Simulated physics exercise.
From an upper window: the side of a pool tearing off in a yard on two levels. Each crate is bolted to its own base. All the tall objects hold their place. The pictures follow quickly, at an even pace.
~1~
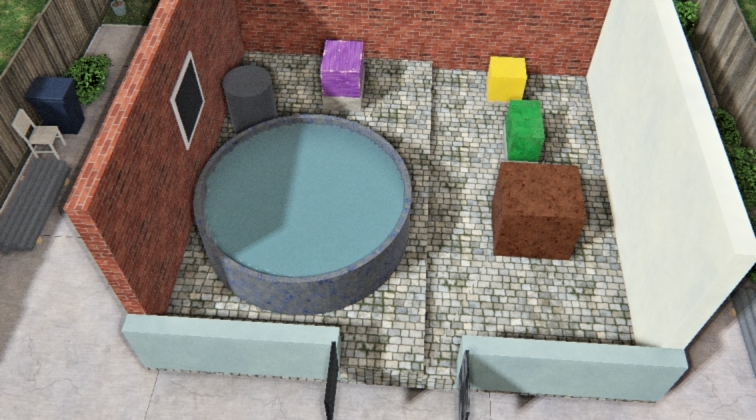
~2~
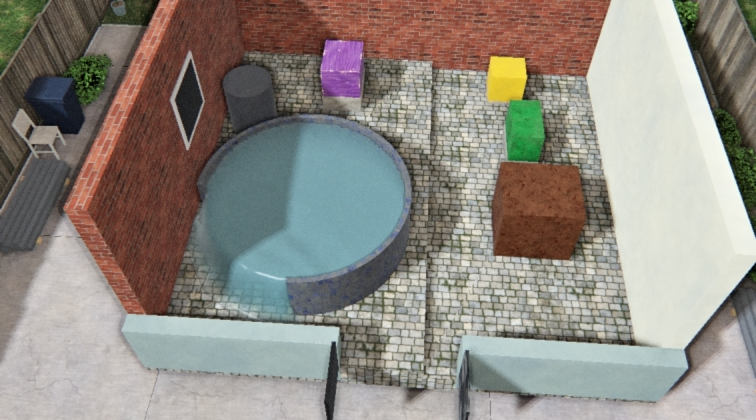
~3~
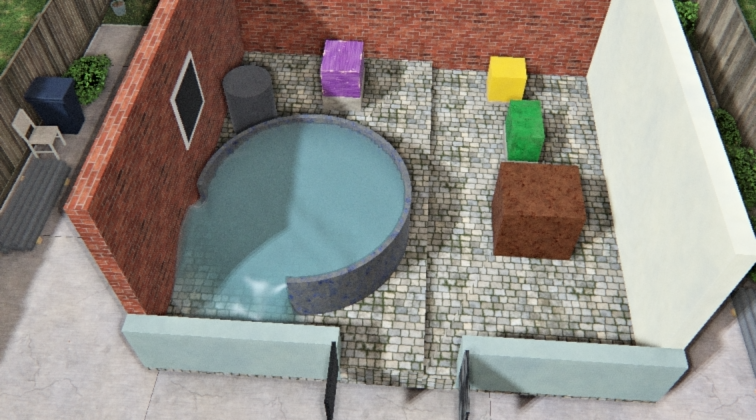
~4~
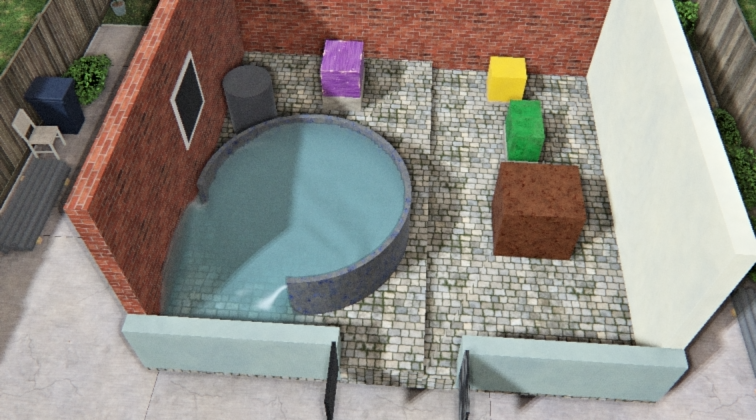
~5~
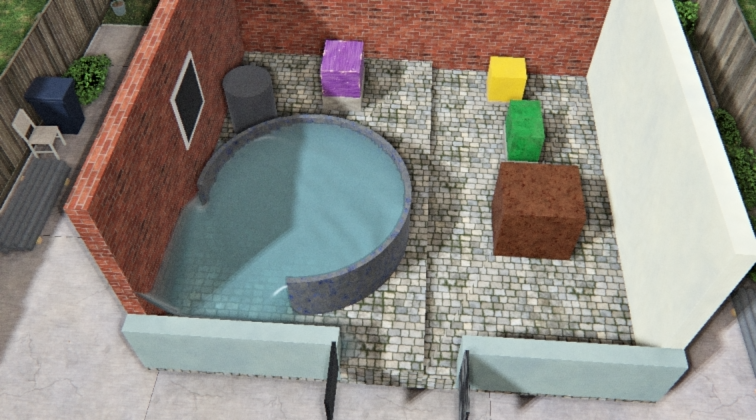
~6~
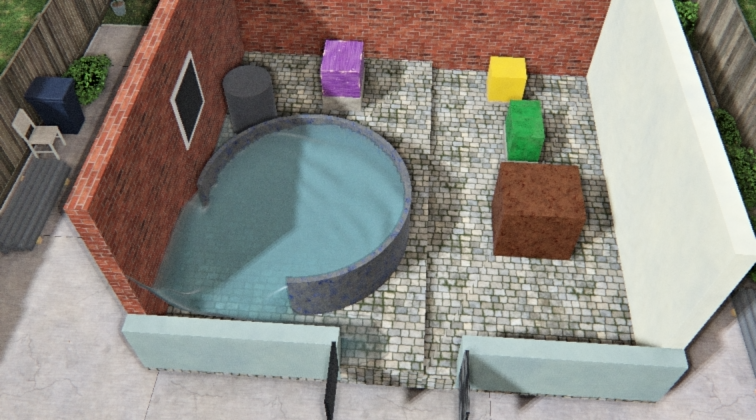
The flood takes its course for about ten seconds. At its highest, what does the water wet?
The green crate escapes dry; the purple crate escapes dry; the yellow crate is wetted.
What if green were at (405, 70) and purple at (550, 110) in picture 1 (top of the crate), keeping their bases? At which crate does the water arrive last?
That is the crate marked yellow.
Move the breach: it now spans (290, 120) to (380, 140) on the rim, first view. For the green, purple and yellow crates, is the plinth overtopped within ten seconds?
My reading: The green crate is topped, the purple crate ends up wet, the yellow crate takes water.
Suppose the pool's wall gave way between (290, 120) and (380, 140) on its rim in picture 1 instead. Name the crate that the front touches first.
I say the purple crate.
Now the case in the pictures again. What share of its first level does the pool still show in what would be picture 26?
Roughly 64 per cent.
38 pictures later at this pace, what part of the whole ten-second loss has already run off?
Some 60 per cent.
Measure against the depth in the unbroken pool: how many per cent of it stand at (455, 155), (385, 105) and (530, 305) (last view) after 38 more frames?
In that order: 4, 2 and 16 per cent.
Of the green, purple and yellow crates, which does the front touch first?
That is the purple crate.
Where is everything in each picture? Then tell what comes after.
In the first frame, still water in the pool at (304, 194).
In the second frame, the front is at a hidden place, out from the gap at (224, 271).
In the third frame, water pours out at (224, 271) and has run to a hidden place.
In the fourth frame, the front is at a hidden place, out from the gap at (224, 273).
In the fifth frame, the front is at (218, 145), out from the gap at (225, 273).
In the sixth frame, water pours out at (225, 273) and has run to (225, 122).
A moment on, water covers 20 % of the floor; the green crate not reached, the purple crate not reached, the yellow crate not reached.
Next, water covers 35 % of the floor; the green crate not reached, the purple crate not reached, the yellow crate not reached.
Then, water covers 60 % of the floor; the green crate not reached, the purple crate water round its plinth, the yellow crate not reached.
Later, water covers 90 % of the floor; the green crate water round its plinth, the purple crate water round its plinth, the yellow crate water round its plinth.
In the end, water covers 95 % of the floor; the green crate stayed above the water, the purple crate stayed above the water, the yellow crate was topped.
